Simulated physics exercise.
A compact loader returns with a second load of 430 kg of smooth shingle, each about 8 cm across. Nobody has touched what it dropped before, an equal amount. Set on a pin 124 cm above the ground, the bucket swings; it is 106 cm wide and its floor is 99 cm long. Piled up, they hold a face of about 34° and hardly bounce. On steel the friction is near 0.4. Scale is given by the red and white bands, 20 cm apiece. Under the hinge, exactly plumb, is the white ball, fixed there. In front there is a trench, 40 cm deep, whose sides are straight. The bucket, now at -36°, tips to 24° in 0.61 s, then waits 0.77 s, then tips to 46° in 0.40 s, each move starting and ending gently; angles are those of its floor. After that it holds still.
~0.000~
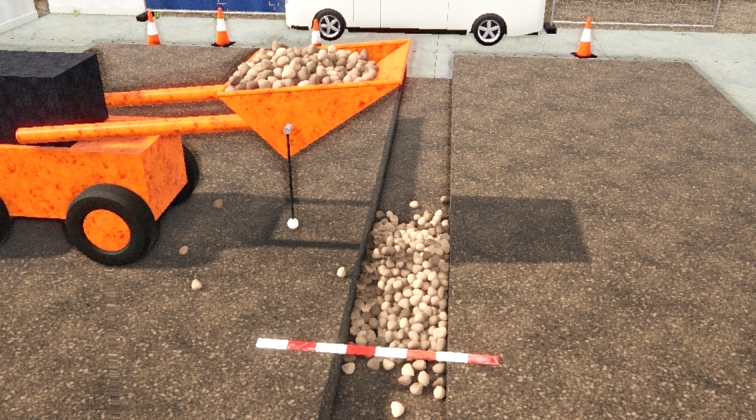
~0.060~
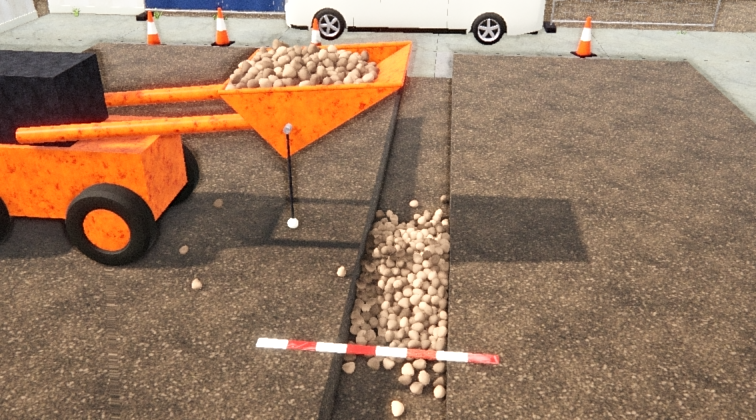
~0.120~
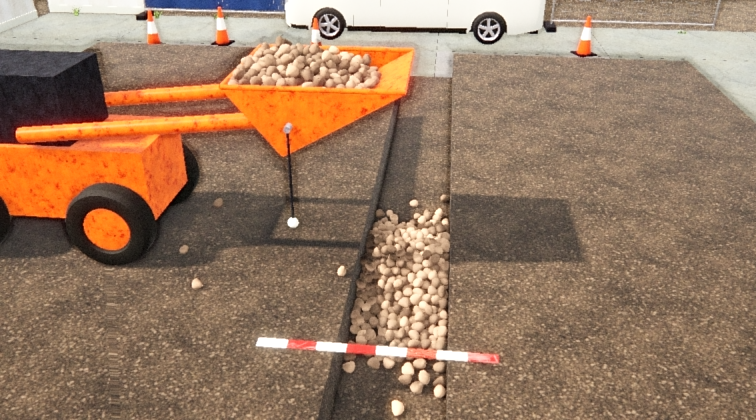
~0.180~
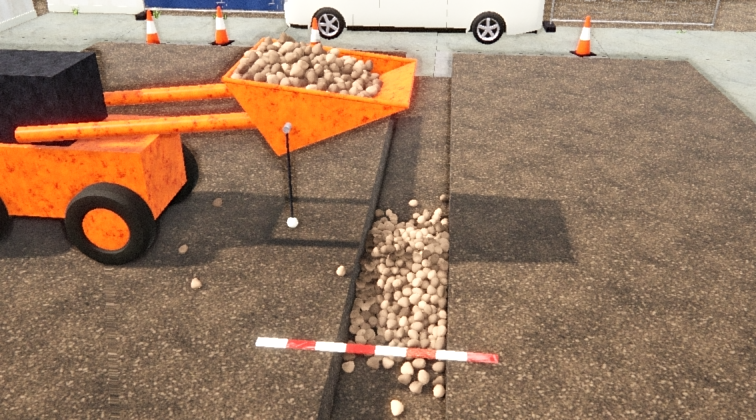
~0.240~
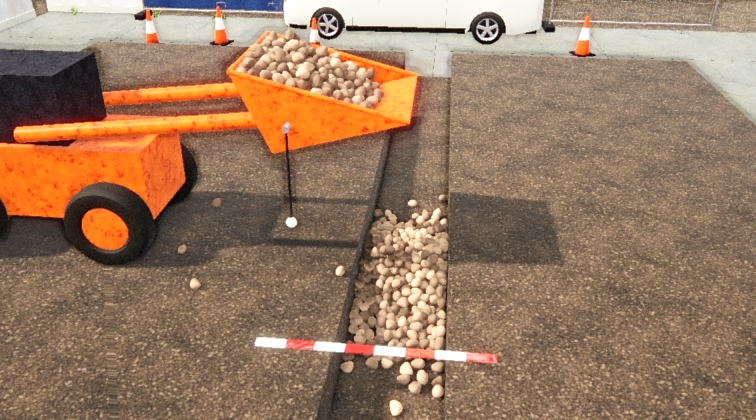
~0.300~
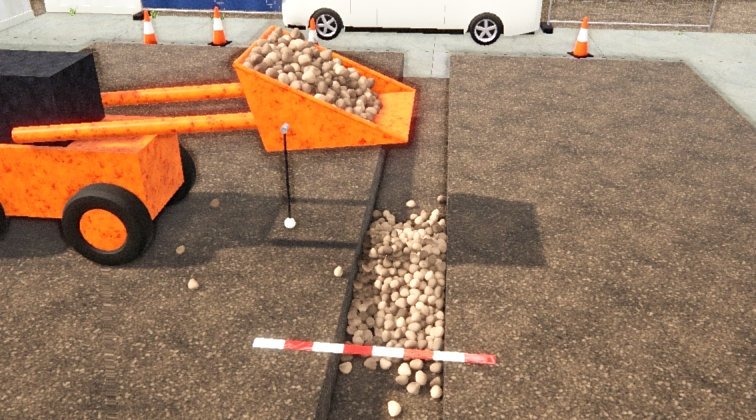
An orange loader's bucket, heaped with round tan stones, tilted steadily forward, its front edge dipping toward the right above a trench, while the machine and the stones already in the trench stayed put.
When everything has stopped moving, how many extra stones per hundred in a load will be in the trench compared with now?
About 57 per hundred.
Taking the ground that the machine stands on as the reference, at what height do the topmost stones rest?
It reaches near 18 cm up from the ground.
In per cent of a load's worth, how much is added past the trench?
Close to 45 parts in a hundred.
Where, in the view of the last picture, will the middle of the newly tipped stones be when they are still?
Their middle is at about (441, 249).
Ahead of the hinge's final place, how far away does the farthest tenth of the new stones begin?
About 190 cm.
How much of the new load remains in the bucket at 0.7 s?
95 %.
After 0.5 s the floor is at 15°; in per cent of one load, 100 in the bucket, 1 short of the trench, 100 in the trench; the foremost stones are at (441, 278).
After 0.7 s the floor is at 24°; in per cent of one load, 96 in the bucket, 1 short of the trench, 104 in the trench; the foremost stones are at (441, 278).
After 2.2 s the floor is at 46°; in per cent of one load, 0 in the bucket, 1 short of the trench, 157 in the trench, 43 past the trench; the foremost stones are at (640, 240).
After 4.9 s the floor is at 46°; in per cent of one load, 0 in the bucket, 1 short of the trench, 157 in the trench, 43 past the trench; the foremost stones are at (646, 239). Net gain in the trench, 57.
